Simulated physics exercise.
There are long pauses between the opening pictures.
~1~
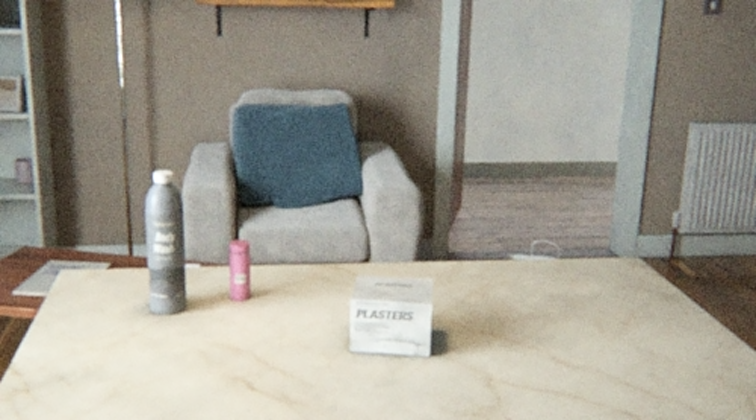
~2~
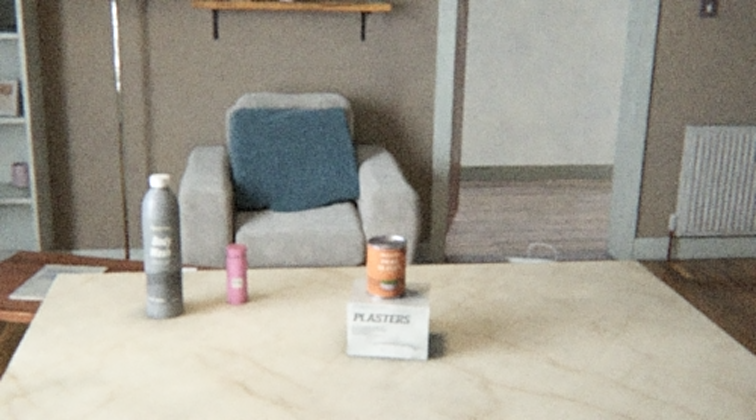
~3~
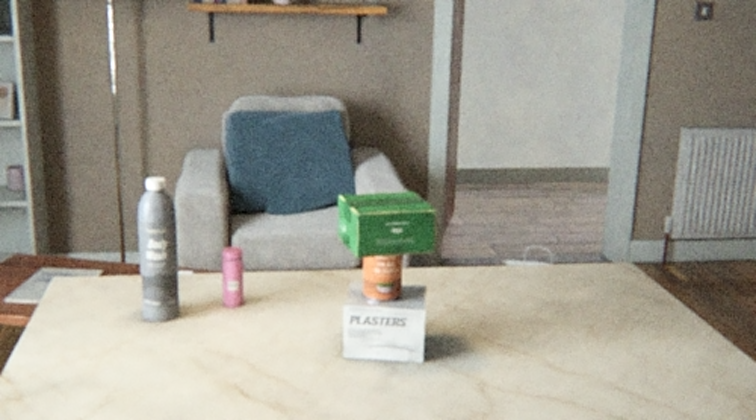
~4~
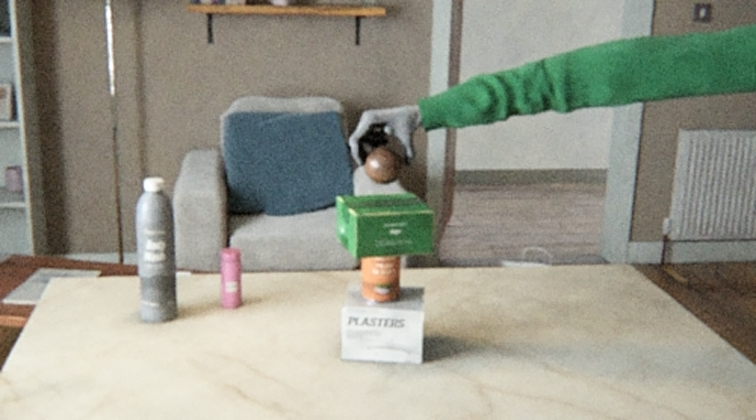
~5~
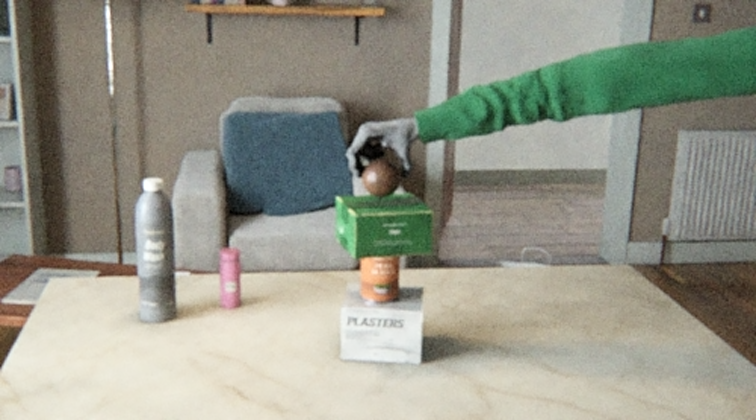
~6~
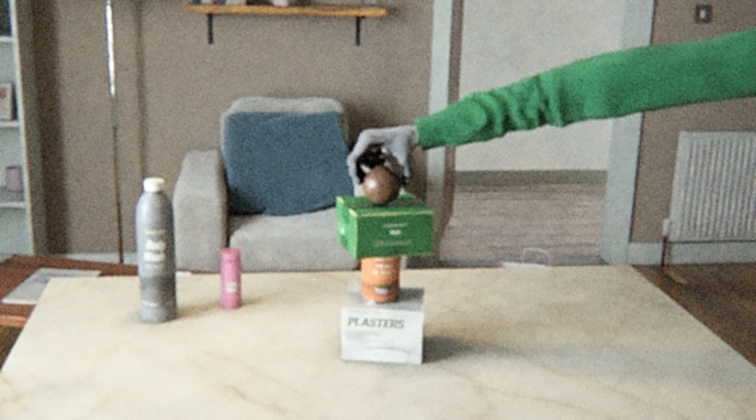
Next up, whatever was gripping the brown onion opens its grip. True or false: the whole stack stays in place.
True.
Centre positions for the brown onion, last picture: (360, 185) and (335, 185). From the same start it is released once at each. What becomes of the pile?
So, in case one it stays steady, and in case two it falls over.
Then, 1.00 s later than the last frame, all is still.
Then, 2.00 s later than the last frame, brown onion resting near (381, 185).
When it is over, all 6 as before. End places, in pixels of the last picture, brown onion near (381, 185). The pile keeps its balance.
